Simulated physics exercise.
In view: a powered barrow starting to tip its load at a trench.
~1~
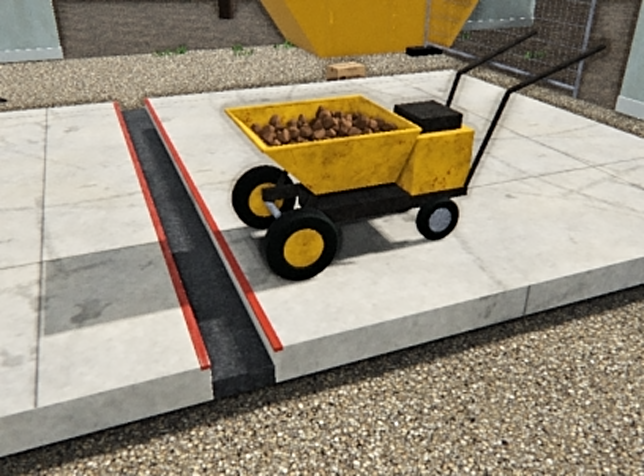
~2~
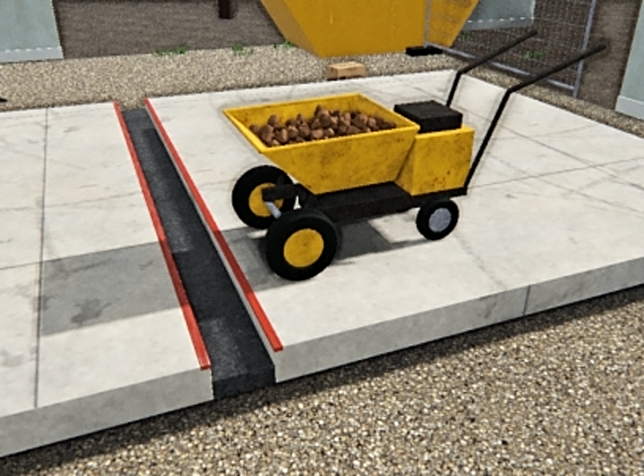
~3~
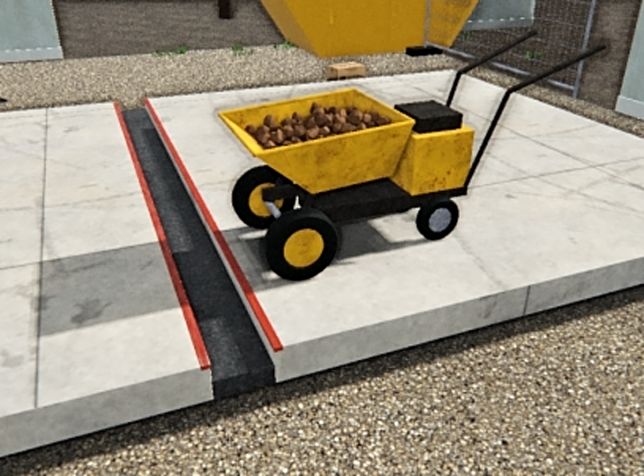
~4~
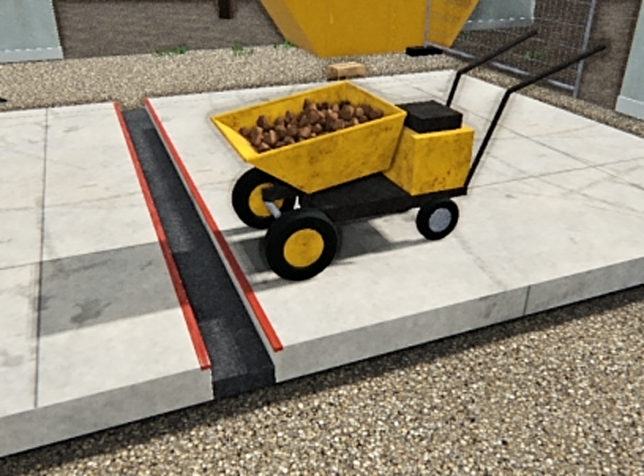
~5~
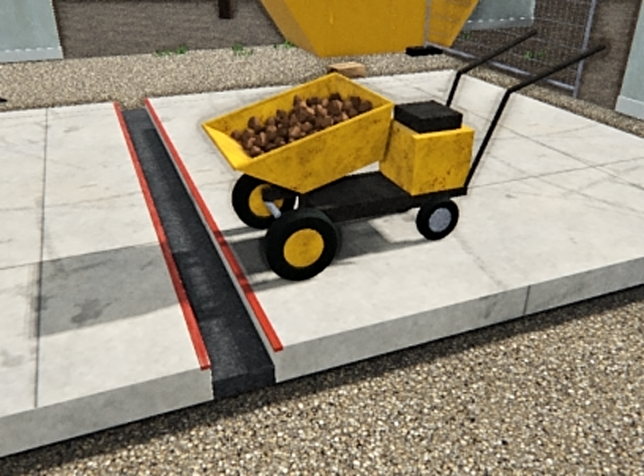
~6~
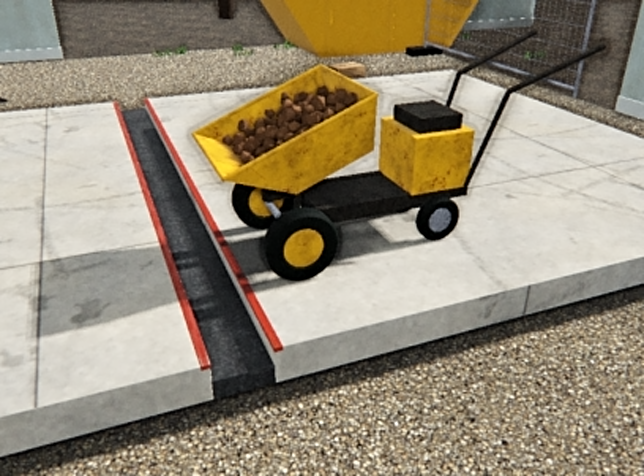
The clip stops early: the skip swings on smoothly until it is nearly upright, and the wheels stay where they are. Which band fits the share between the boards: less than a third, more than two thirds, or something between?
The trench takes less than a third.
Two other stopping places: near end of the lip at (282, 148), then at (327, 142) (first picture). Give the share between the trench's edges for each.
About 30 and 70 per cent.
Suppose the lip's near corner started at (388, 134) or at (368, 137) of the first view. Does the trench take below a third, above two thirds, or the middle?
The first try: One to two thirds. The second: One to two thirds.
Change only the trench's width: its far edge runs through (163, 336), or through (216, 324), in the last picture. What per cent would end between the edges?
The first gives 50 %, the second 0 %.
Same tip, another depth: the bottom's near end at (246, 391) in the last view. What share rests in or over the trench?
Some 10 per cent.
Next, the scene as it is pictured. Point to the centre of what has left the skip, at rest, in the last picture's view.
Roughly at (118, 278).
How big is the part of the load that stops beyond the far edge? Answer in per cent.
Roughly 90 in a hundred.
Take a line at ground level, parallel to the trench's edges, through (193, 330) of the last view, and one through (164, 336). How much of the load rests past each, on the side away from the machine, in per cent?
About 90 and 70 per cent.
Soon, skip tipped steeply; all in the skip.
A while on, skip tipped right over; about a third in the skip; about two thirds beyond it; a stray few falling.
Towards the end, skip tipped right over; a small part in the skip; a small part in or heaped over the trench; most beyond it.
Finally, skip tipped right over; a small part in the skip; a small part in or heaped over the trench; most beyond it.
